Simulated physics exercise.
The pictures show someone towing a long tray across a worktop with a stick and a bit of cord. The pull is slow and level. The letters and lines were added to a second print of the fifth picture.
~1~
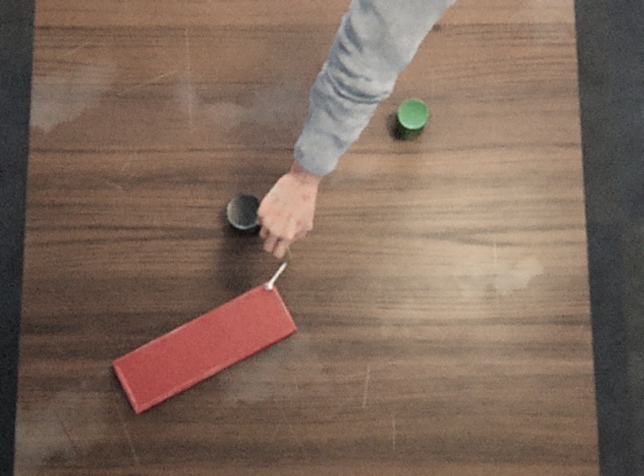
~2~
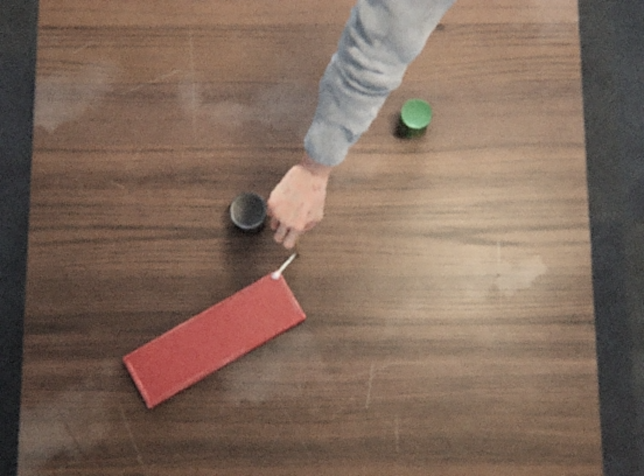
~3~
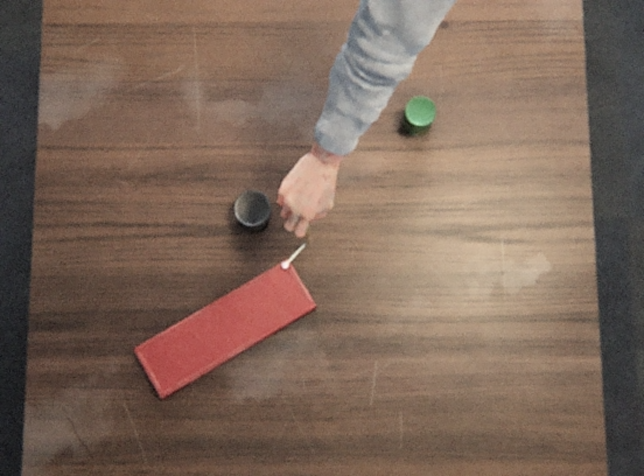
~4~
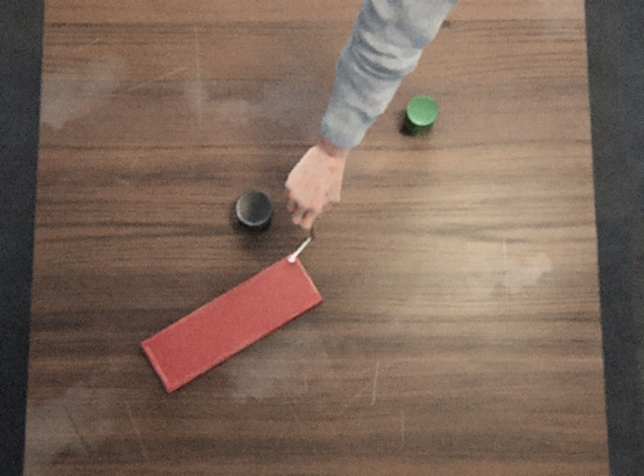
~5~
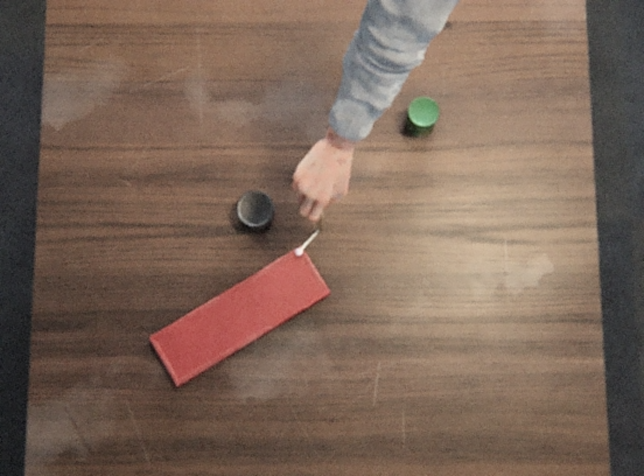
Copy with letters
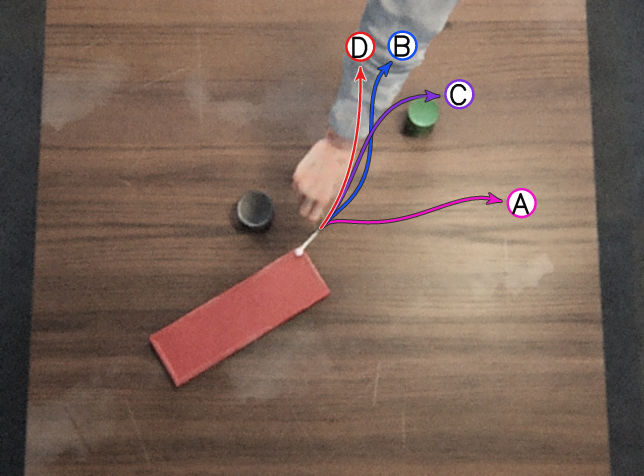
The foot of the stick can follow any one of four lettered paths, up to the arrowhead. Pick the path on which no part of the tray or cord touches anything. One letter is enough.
With A nothing is hit.
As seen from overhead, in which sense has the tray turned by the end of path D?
Anticlockwise.
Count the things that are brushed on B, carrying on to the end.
It touches two.
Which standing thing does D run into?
It meets the black tub.
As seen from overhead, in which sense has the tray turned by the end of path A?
It turns clockwise.
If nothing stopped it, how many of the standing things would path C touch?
Two.
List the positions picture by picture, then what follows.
The first frame shows green jar (411, 120); black tub (246, 214); red tray (205, 346).
The second frame shows red tray (214, 338); green jar (415, 119).
The third frame shows red tray (225, 328); green jar (419, 117).
The fourth frame shows red tray (232, 322); green jar (421, 116).
The fifth frame shows red tray (240, 315); green jar (422, 117); black tub (256, 211).
On the marked copy, A from (321, 228) via (416, 215) to (501, 201); B from (321, 228) via (370, 150) to (391, 63); C from (321, 228) via (366, 144) to (438, 96); D from (321, 228) via (354, 150) to (360, 68).
Following A. Soon after the start, foot of the stick (385, 222), middle of the tray (284, 284).
Later, foot of the stick (450, 204), middle of the tray (345, 255).
In the end, foot of the stick (505, 204), middle of the tray (393, 237); nothing has been touched.
As for the rest, B meets the green jar and black tub; C meets the green jar and black tub; D meets the black tub.
